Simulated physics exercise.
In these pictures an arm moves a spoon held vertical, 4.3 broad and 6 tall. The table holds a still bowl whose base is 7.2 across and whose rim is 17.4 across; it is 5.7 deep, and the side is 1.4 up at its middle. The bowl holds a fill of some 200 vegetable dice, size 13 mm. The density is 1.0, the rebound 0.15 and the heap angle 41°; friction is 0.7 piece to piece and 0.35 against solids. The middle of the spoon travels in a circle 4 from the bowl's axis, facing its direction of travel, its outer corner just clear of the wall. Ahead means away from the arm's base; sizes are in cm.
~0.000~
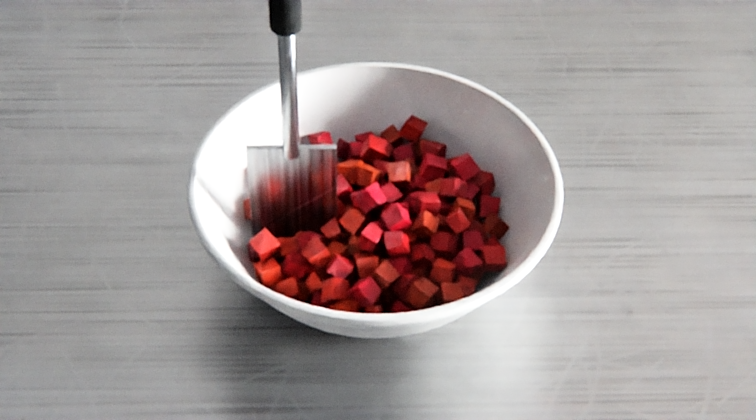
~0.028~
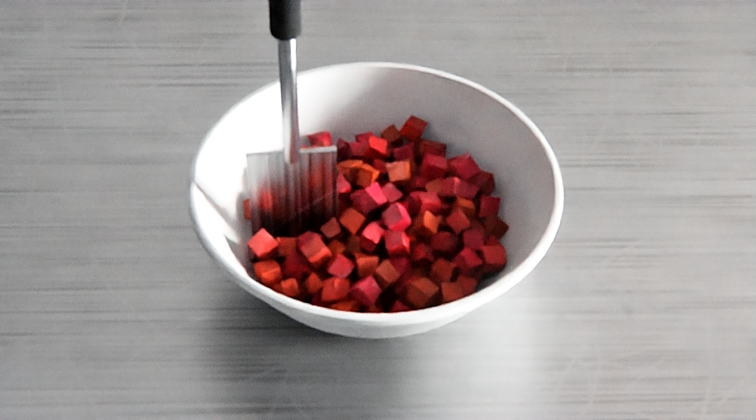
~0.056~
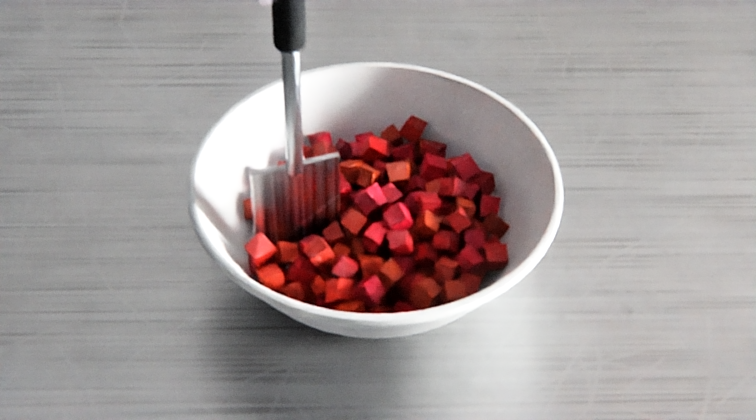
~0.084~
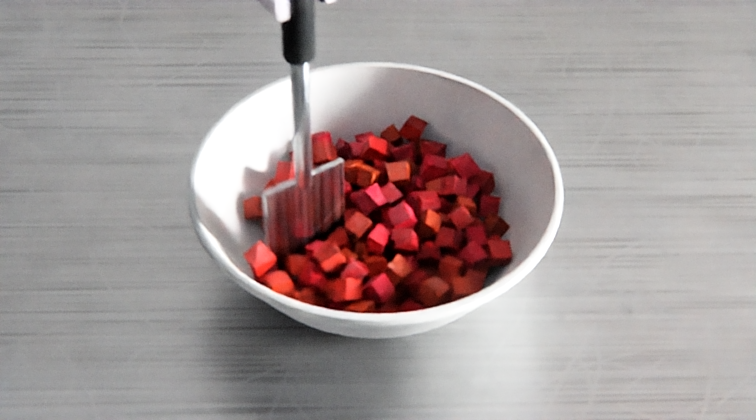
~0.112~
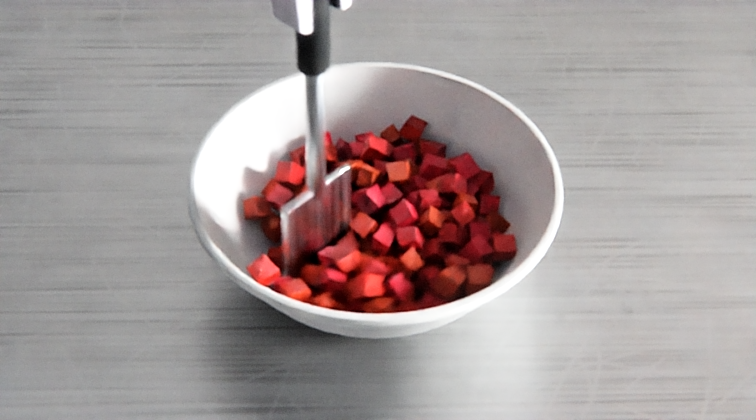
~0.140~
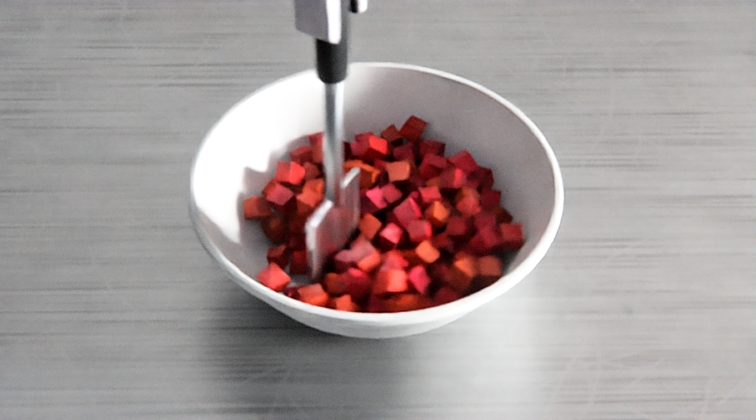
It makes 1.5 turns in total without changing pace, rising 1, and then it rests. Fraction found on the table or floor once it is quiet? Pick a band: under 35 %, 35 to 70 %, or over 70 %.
Band: Under 35 %.
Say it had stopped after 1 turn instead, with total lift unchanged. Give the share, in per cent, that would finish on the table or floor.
15 %.
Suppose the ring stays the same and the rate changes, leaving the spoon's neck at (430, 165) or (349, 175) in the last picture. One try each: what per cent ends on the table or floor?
About 55 % for one try and about 25 % for the other, in order.
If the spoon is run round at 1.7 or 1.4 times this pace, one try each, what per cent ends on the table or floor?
It would be about 45 and 40 percent respectively.
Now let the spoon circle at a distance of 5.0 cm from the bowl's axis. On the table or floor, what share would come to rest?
In that case roughly 15 per cent.
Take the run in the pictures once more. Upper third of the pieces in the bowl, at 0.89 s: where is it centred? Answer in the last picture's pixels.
About (400, 277).
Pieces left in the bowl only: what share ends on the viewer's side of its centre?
Estimate: Some 35 %.
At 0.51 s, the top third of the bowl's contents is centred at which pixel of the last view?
About (344, 116) in the last picture.
After 0.51 s, 248° round, highest piece 8 above the table; 184 in the bowl, 7 on the table or floor, 4 in flight or on the tool.
After 0.89 s, 76° round, highest piece 8 above the table; 166 in the bowl, 28 on the table or floor, 1 in flight or on the tool.
After 1.27 s, 180° round, highest piece 7 above the table; 154 in the bowl, 41 on the table or floor.
After 1.97 s, 180° round, highest piece 7 above the table; 154 in the bowl, 41 on the table or floor.
At rest, 154 in the bowl, 41 on the table or floor. That is 21 % on the table or floor.
